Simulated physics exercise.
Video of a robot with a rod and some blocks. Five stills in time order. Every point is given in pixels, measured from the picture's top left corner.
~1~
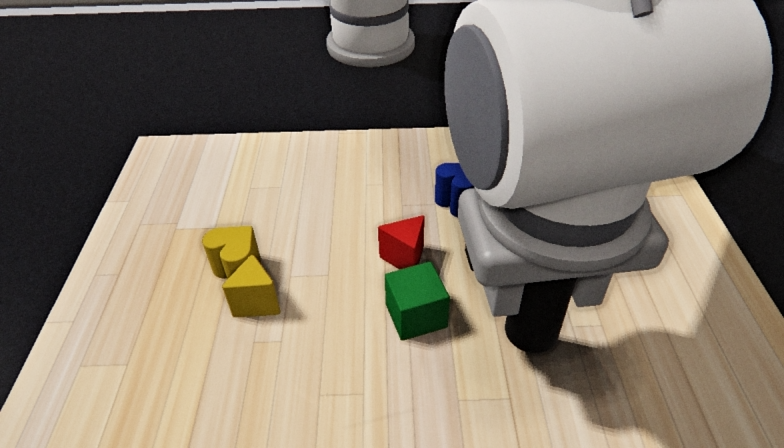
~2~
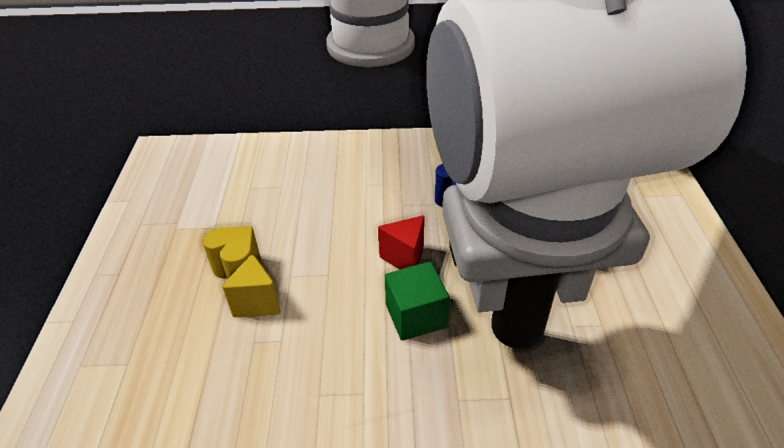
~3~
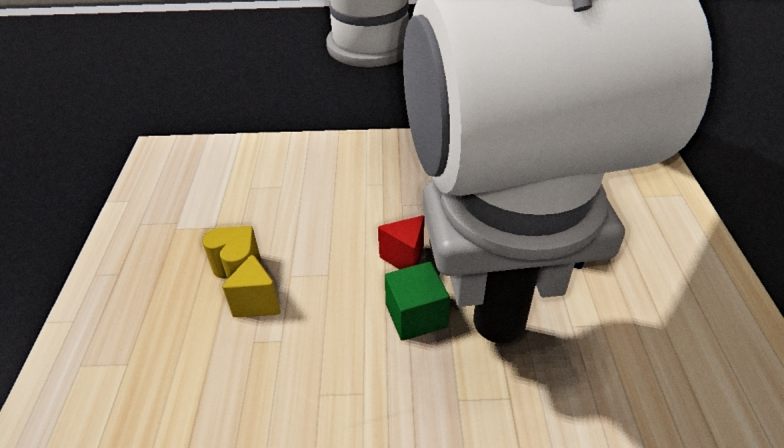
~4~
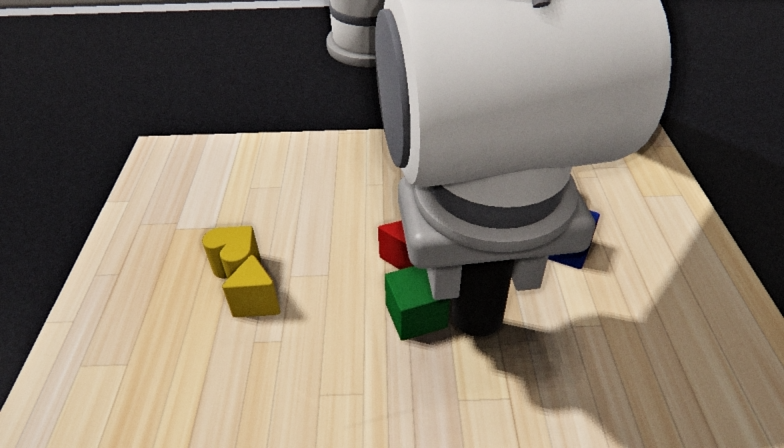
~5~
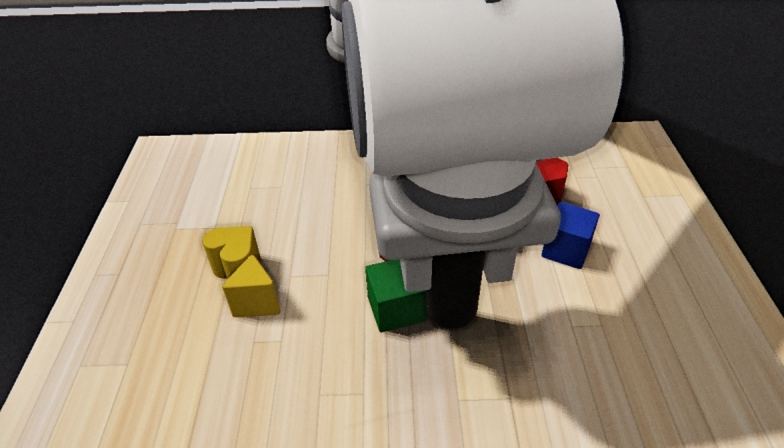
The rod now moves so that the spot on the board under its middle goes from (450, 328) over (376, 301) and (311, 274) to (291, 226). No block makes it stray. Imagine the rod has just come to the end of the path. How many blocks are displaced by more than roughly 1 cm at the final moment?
The push moves one block more than 1 cm.
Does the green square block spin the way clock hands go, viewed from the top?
It seems so.
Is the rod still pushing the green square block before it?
Going by the path, yes.
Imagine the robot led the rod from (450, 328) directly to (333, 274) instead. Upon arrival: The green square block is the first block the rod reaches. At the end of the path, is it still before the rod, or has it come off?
Still being pushed.
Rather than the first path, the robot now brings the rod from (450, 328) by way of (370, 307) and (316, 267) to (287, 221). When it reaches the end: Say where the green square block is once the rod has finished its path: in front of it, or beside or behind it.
When the path is over, you would find the green square block still in front of the rod.
On the path given first. One third of the way, rod at (374, 283); green square block at (327, 247), turned 15° clockwise.
Two thirds of the way, rod at (306, 255); green square block at (284, 214), turned 60° clockwise.
At the end, rod at (288, 209); yellow heart block unmoved; green square block at (270, 172), turned 65° clockwise.
